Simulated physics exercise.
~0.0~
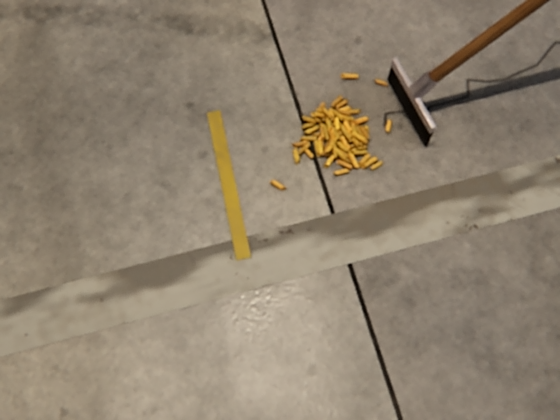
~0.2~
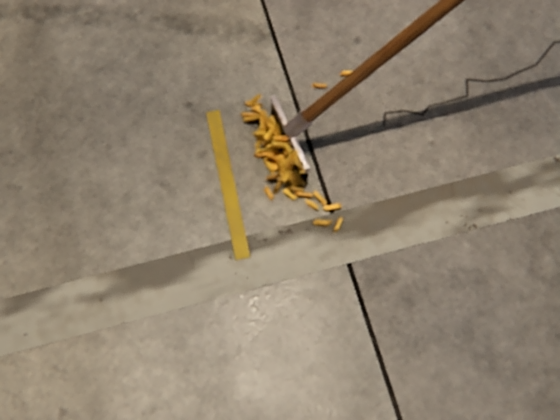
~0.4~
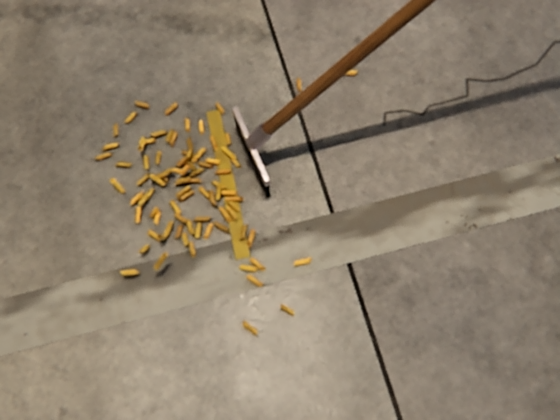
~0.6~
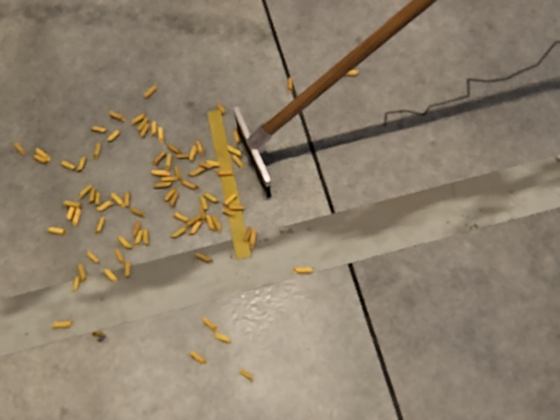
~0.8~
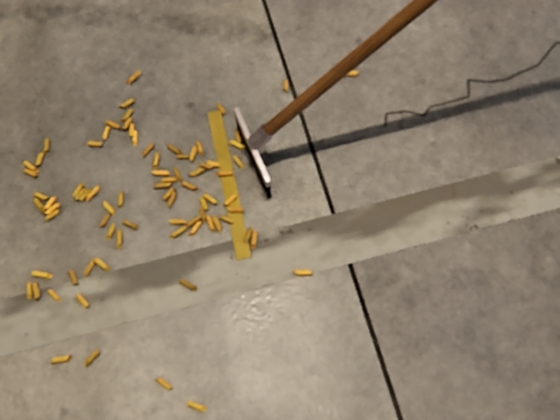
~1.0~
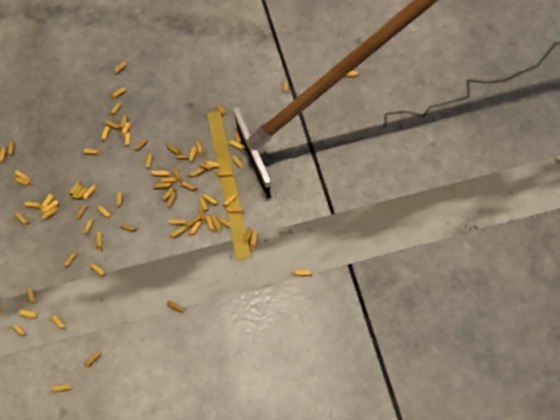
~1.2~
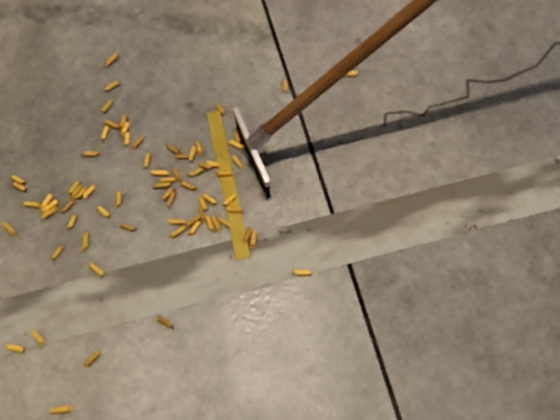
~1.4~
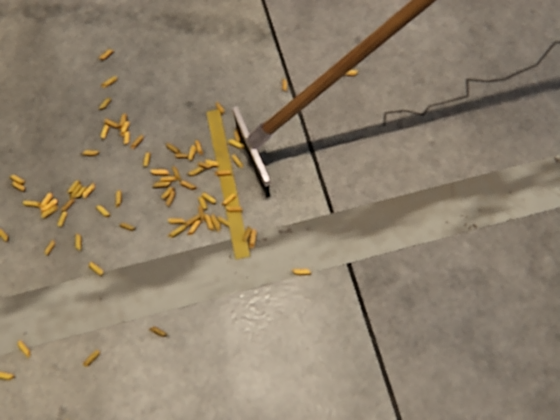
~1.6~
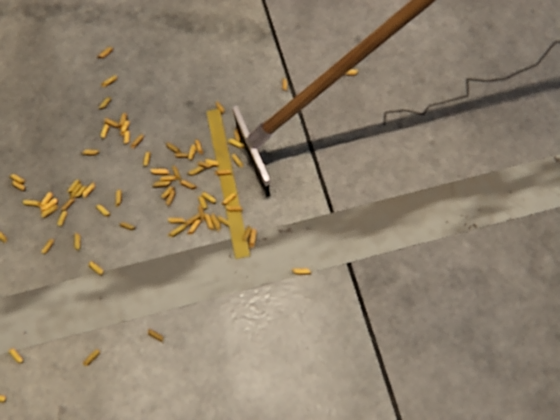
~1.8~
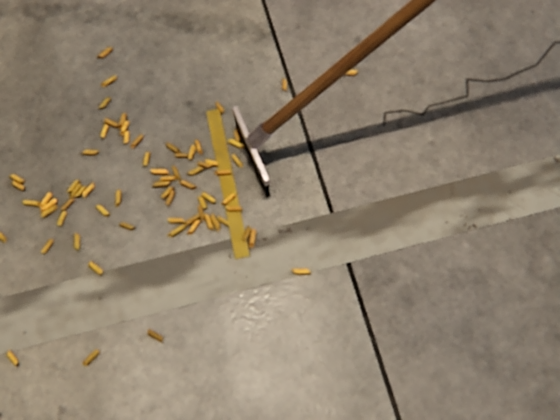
On a grey concrete floor crossed by a dark seam and a paler band, seen from above, a heap of small yellow-orange pasta pieces lies right of centre. A squeegee with a wooden handle stands to its right, and a flat yellow strip lies to its left. The squeegee pushes the heap left across the seam, leaving a few pieces behind. It stops just short of the strip while the pieces spill over it and scatter widely leftward, some rolling down across the pale band. Finally the squeegee stays still, with pieces spread on and beyond the strip, nearly all at rest.
